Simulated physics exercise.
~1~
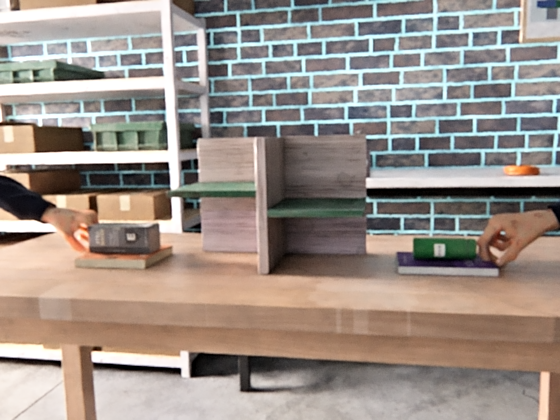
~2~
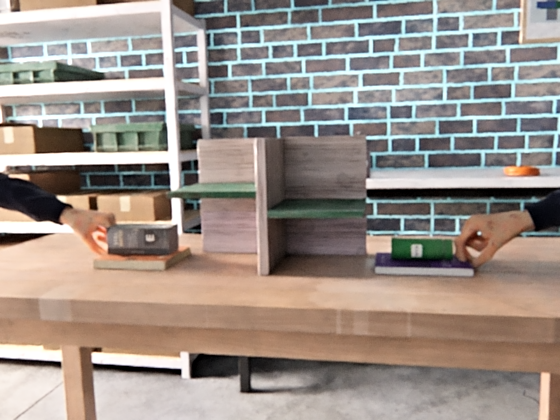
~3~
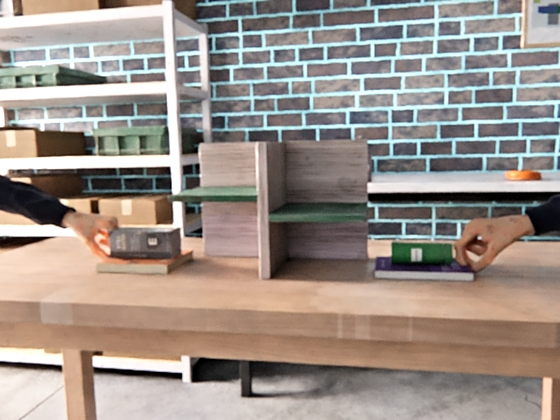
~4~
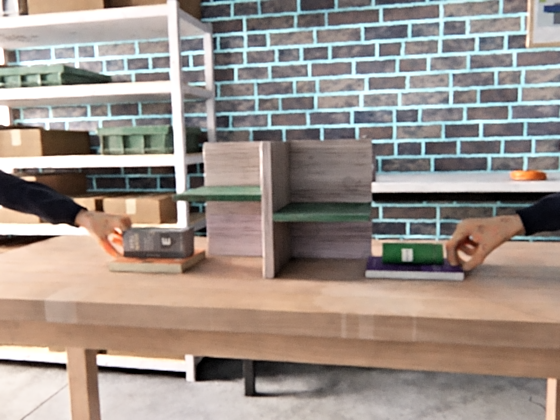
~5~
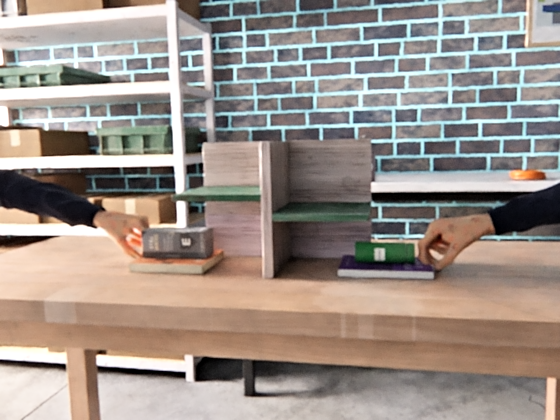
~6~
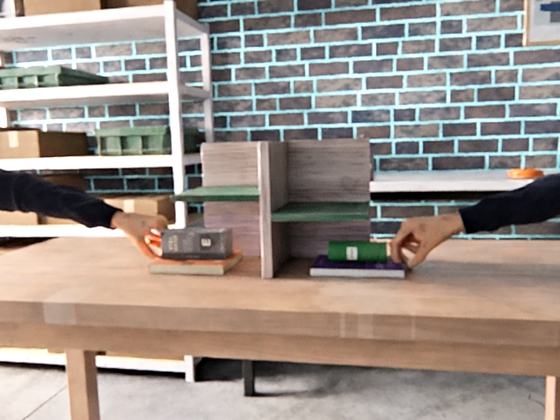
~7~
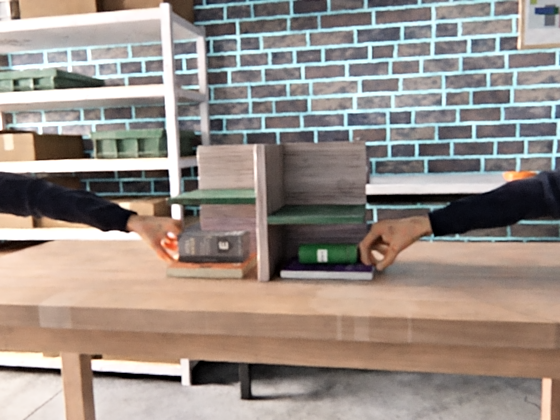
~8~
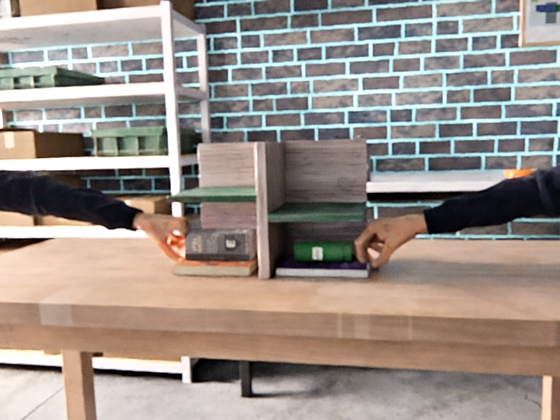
Two hands, one on each side of a wooden table, slid a grey carton on an orange book rightward and a green shaker on a purple book leftward toward the stand, until both loads sat beneath its green shelves, still lying on their books.
